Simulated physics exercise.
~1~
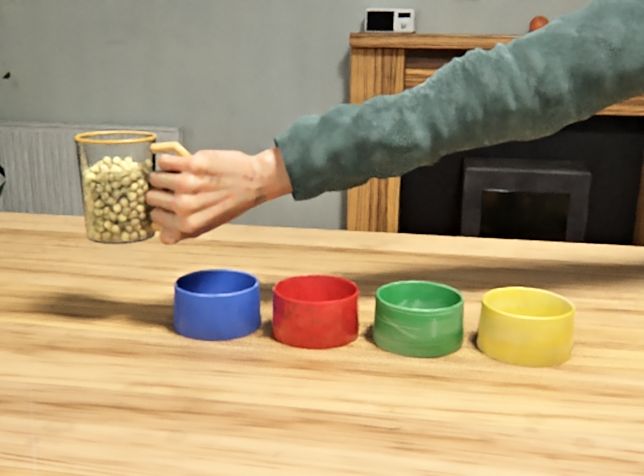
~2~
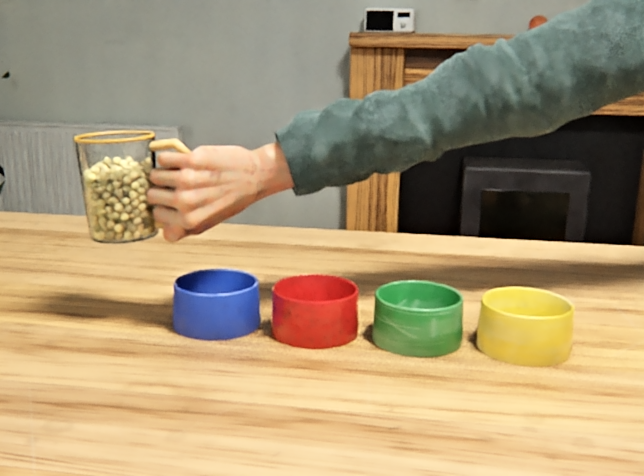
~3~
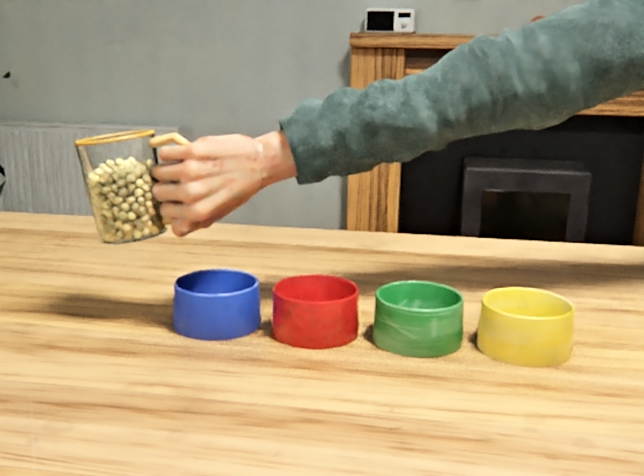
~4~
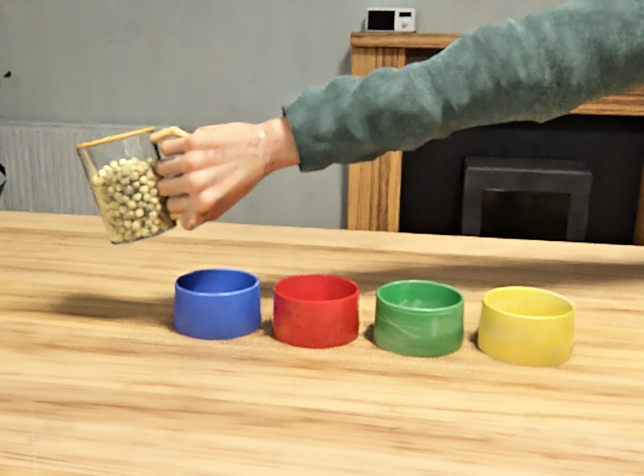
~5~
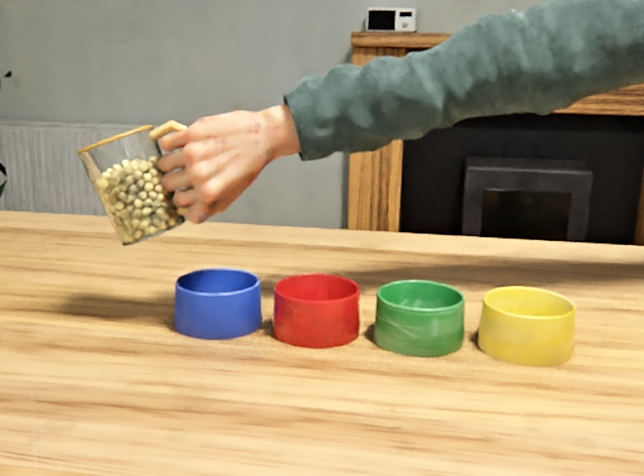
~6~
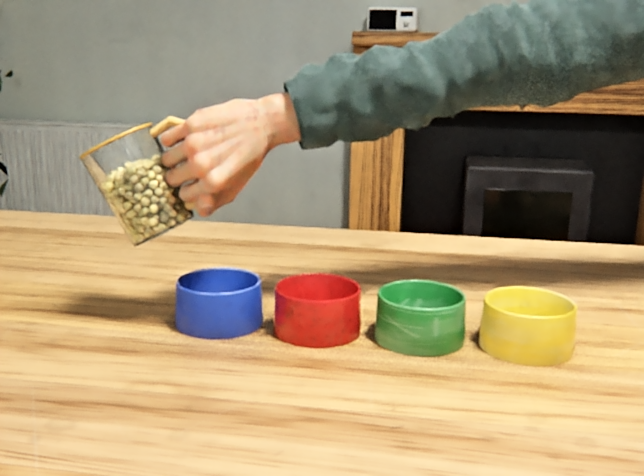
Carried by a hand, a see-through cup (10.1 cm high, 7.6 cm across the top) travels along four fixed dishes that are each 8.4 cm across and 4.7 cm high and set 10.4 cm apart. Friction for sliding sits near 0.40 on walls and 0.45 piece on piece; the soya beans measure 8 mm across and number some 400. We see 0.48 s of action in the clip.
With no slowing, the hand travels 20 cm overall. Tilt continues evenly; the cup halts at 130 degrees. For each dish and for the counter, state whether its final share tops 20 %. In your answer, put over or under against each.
Red - under; blue - under; green - under; yellow - under; counter - over.
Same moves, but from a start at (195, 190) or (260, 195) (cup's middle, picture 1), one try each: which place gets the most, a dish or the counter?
The winner: Blue; red.
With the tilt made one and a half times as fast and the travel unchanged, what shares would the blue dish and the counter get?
In that case you'd see blue at 0 and the counter at 100.
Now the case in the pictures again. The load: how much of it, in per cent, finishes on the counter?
Near 95 percent, roughly speaking.
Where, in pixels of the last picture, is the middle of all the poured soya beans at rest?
Resting centre estimate: Around (121, 312).
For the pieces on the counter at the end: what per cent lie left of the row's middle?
That works out to close to 100 per cent.
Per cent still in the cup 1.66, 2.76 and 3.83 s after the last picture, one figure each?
At the three moments: 0, 0 and 0 percent.
Then, 1.66 s after the last picture, tilt 130 degrees; cup holds 0 %, blue 5 %.
Then, 2.76 s after the last picture, tilt 130 degrees; cup holds 0 %, blue 5 %.
Then, 3.83 s after the last picture, tilt 130 degrees; cup holds 0 %, blue 5 %.
In the end, red 0 %, blue 5 %, green 0 %, yellow 0 %, counter 95 %.
